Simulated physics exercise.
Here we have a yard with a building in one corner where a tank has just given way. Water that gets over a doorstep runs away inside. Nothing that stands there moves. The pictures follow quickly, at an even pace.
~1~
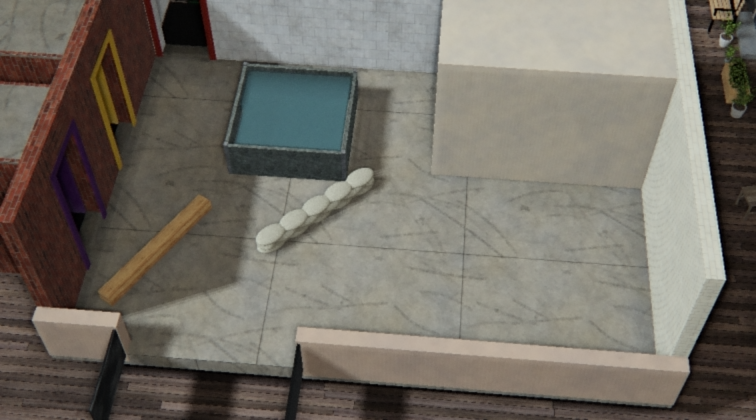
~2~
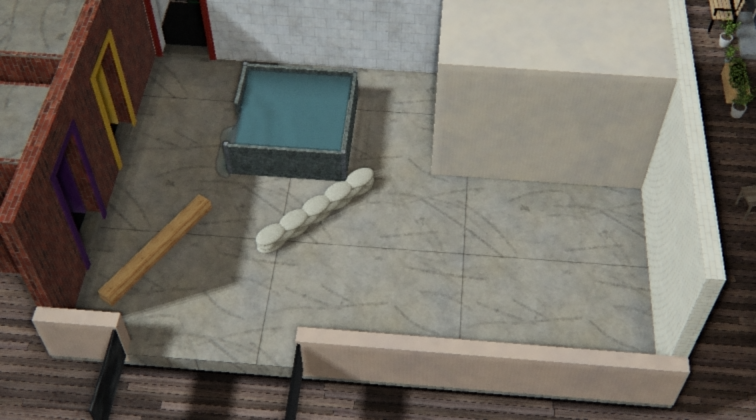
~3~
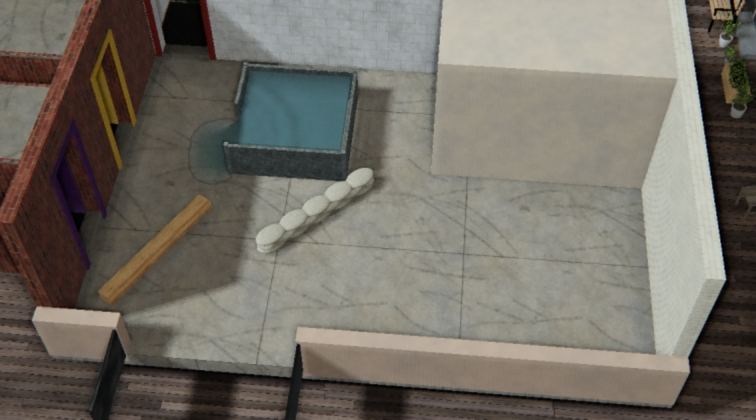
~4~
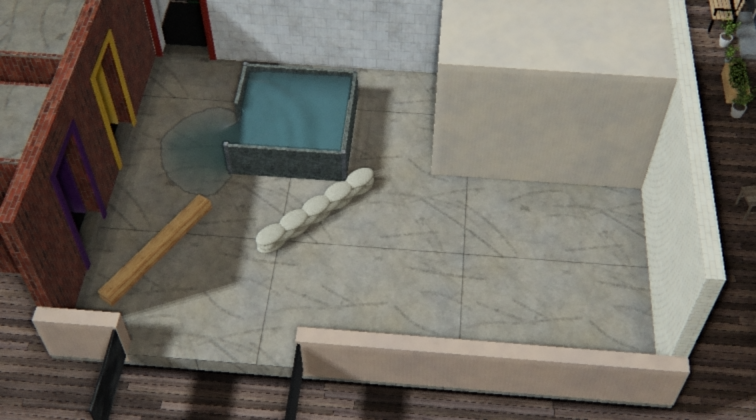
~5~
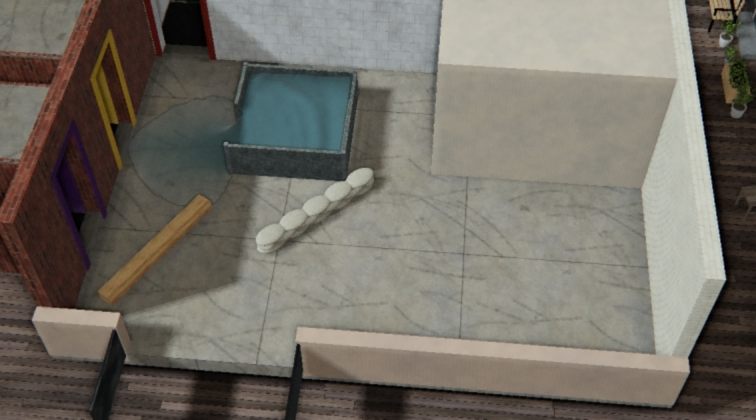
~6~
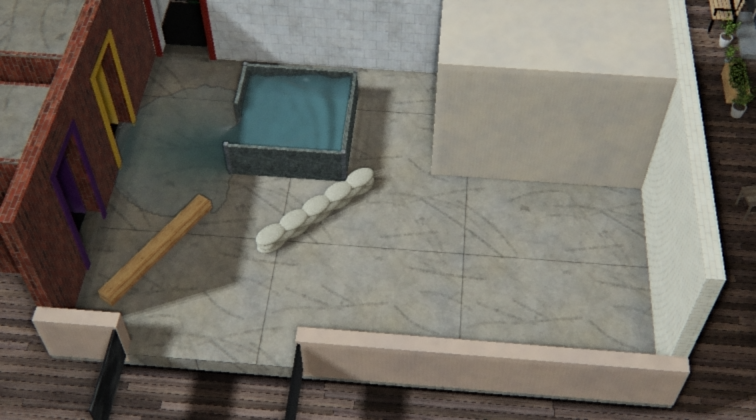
Water poured out through a gap in the left side of the open tank and spread in a thin, widening pool across the grey floor toward the yellow and purple doorways, past a wooden beam.
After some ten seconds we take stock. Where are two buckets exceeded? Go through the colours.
One by one: The yellow door takes more than that; the red door takes more than that; the purple door stays under that.
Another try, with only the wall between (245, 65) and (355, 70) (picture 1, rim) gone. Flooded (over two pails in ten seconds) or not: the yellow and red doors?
My reading: The yellow door lets less in; the red door lets more in.
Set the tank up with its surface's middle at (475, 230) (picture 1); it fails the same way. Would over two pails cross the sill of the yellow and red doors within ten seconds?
Yellow takes less; red takes less.
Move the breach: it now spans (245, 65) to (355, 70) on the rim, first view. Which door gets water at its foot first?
It is the red one.
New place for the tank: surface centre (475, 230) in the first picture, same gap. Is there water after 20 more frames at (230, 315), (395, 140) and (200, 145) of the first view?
In turn: Flooded, no water, dry.
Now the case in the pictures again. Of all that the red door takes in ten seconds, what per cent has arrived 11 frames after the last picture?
Close to 5 %.
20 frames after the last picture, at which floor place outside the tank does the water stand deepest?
Close to (71, 324).
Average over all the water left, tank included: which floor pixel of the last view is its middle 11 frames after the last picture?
Roughly at (241, 151).
A moment on, water covers 15 % of the floor; the yellow door far over two buckets in, the red door not reached, the purple door wet at the sill, nothing in.
Next, water covers 20 % of the floor; the yellow door far over two buckets in, the red door under two buckets in, the purple door wet at the sill, nothing in.
Then, water covers 30 % of the floor; the yellow door far over two buckets in, the red door over two buckets in, the purple door wet at the sill, nothing in.
Later, water covers 55 % of the floor; the yellow door far over two buckets in, the red door over two buckets in, the purple door wet at the sill, nothing in.
In the end, water covers 75 % of the floor; the yellow door far over two buckets in, the red door over two buckets in, the purple door wet at the sill, nothing in.
